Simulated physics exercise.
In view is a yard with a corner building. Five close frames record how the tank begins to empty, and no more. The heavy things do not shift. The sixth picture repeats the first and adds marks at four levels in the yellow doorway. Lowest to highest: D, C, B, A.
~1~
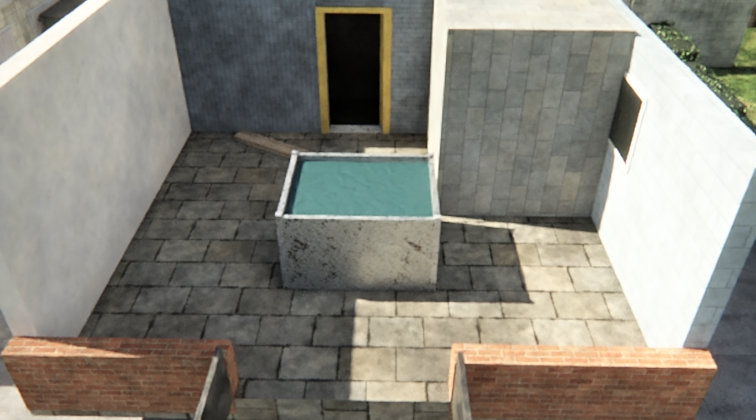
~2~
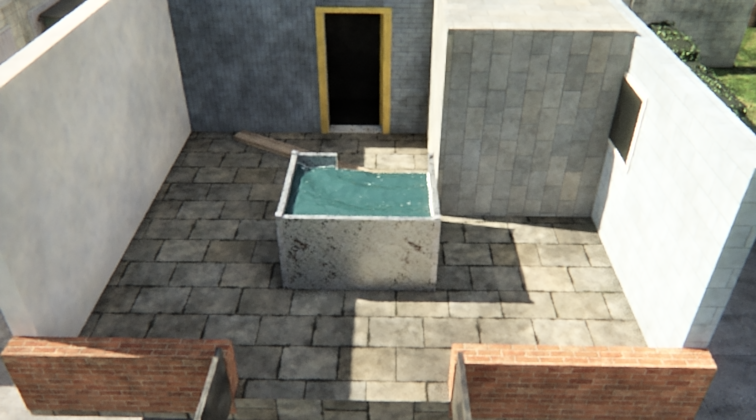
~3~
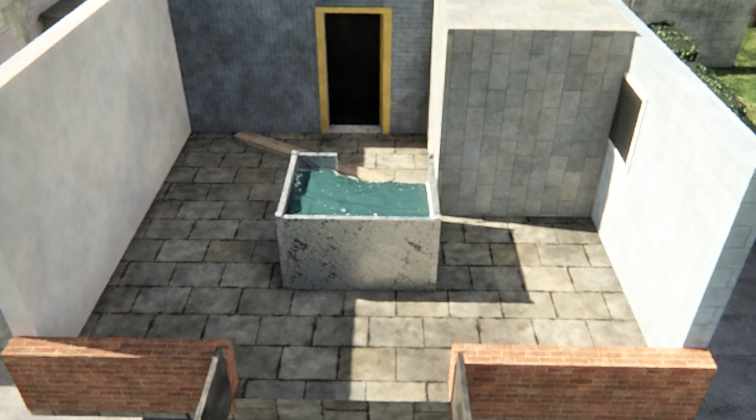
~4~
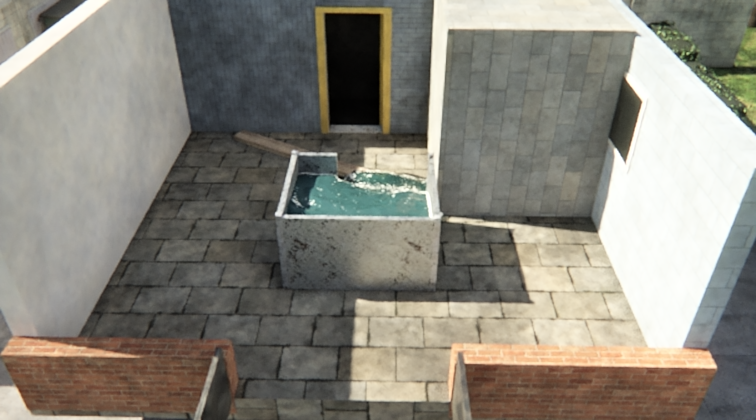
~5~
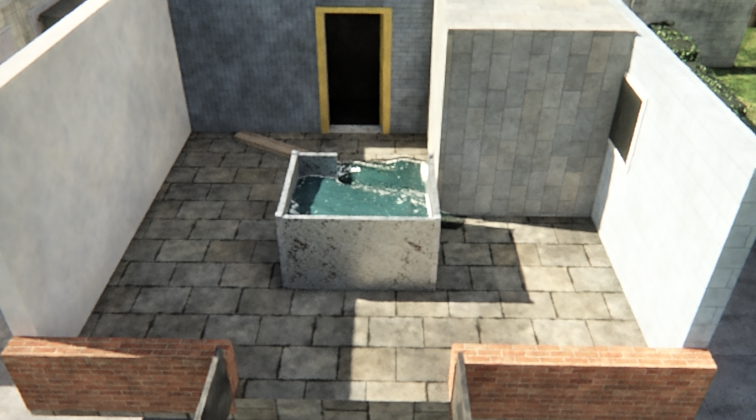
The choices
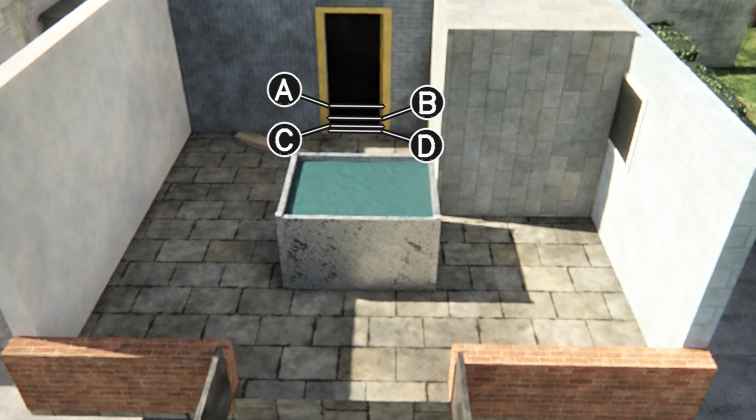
Walled yard with a yellow doorway, water sloshing and foaming in a stone tank as part of its back rim opens.
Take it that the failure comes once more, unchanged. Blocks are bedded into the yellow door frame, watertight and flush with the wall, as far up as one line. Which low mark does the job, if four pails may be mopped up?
Go for A.
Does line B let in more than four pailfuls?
Yes.
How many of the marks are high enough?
One of the four.
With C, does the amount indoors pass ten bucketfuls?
Yes, it does.
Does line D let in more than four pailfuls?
Yes, that goes wrong.
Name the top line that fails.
Line B.
On the marked copy, A at (355, 106); B at (355, 118); C at (355, 126); D at (356, 130); from the bottom up D, C, B, A.
With A, a splash gets over, under a bucket.
With B, about 8 bucketfuls get in.
With C, dozens of bucketfuls pour in.
With D, dozens of bucketfuls pour in.
